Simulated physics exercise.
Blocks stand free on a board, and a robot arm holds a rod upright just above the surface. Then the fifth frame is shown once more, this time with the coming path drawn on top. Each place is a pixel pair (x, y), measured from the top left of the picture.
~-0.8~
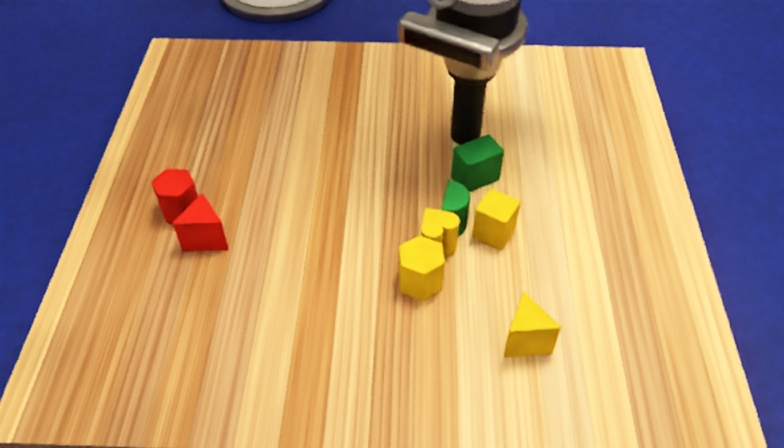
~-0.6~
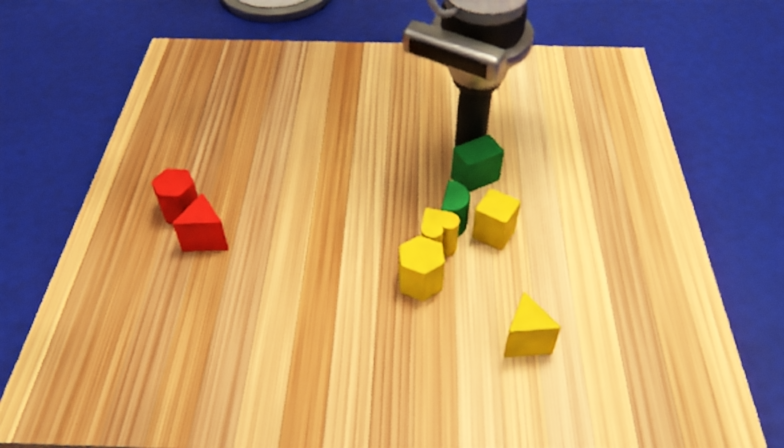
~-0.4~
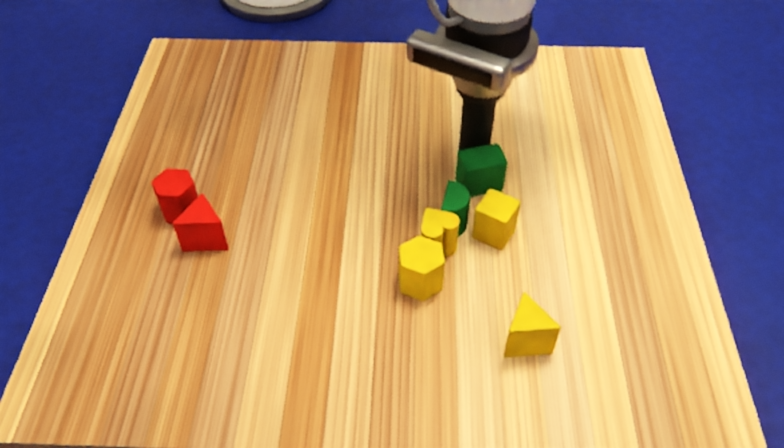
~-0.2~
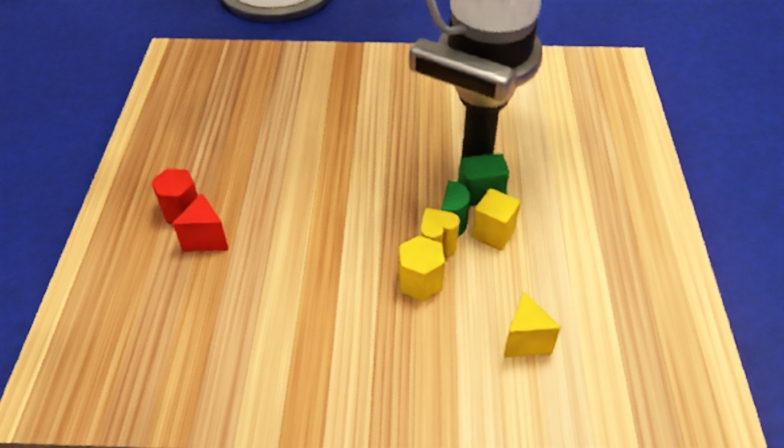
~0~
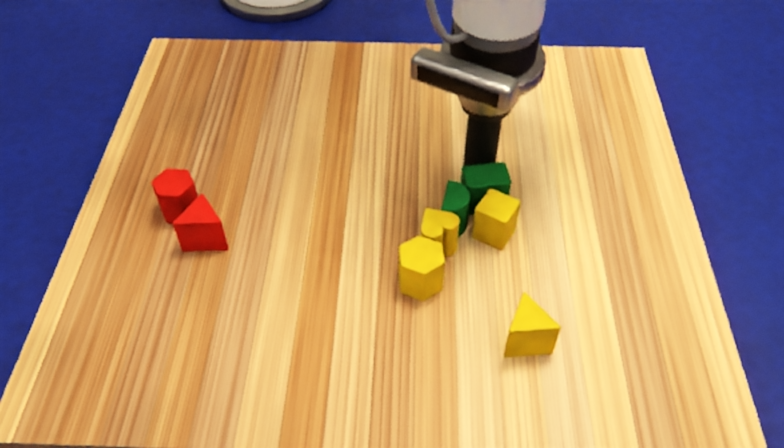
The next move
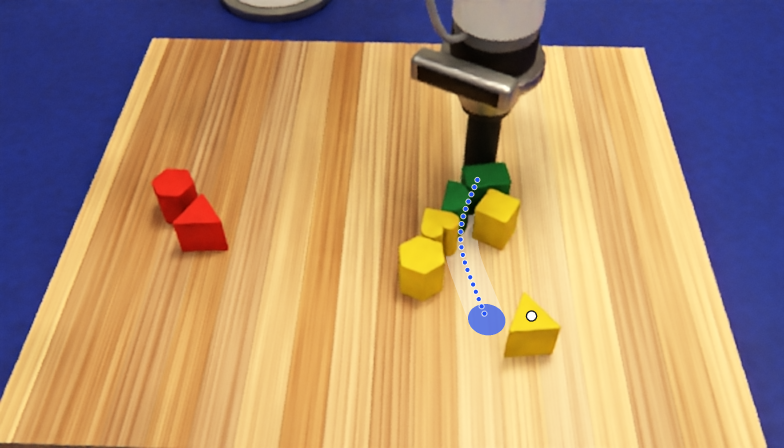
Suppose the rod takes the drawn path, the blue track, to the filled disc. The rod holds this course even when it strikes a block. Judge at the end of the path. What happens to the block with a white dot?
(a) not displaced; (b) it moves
Letter a.
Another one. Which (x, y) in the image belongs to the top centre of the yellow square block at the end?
Its top middle: (537, 236).
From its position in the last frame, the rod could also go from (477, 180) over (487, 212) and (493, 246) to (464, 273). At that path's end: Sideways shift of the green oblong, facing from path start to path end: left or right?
It's going to go left.
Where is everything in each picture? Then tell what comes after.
In the first picture, lower end of the rod (465, 136), tops of blocks, yellow hexagon (422, 254), yellow heart block (438, 222), green half-round block (456, 196), green oblong (479, 149), yellow square block (498, 205), yellow triangle (532, 316).
In the second picture, rod (470, 145), blocks as before.
In the third picture, rod (474, 153), green oblong (483, 156).
In the fourth picture, rod (477, 162), green oblong (485, 165).
In the fifth picture, rod (479, 170), yellow hexagon (422, 254), yellow heart block (438, 222), green half-round block (456, 196), green oblong (487, 174), yellow square block (498, 205), yellow triangle (532, 316).
The drawn path runs from (477, 180) via (462, 221) and (467, 268), ending at (487, 319); the dot is on the yellow triangle.
On the path given first. One third of the way, rod (463, 211); yellow hexagon (412, 269), turned 25° anticlockwise; yellow heart block (422, 237); green half-round block (443, 213), turned 15° clockwise; green oblong (497, 203), turned 45° anticlockwise; yellow square block (518, 228).
Two thirds of the way, rod (469, 260); yellow hexagon (403, 278), turned 50° anticlockwise; yellow heart block (396, 248), turned 15° clockwise; green half-round block (429, 232), turned 50° clockwise; green oblong (501, 216), turned 80° anticlockwise; yellow square block (538, 236).
At the end, rod (488, 310); yellow hexagon (403, 278), turned 50° anticlockwise; yellow heart block (396, 248), turned 15° clockwise; green half-round block (429, 232), turned 50° clockwise; green oblong (501, 216), turned 80° anticlockwise; yellow square block (537, 236); yellow triangle not moved.
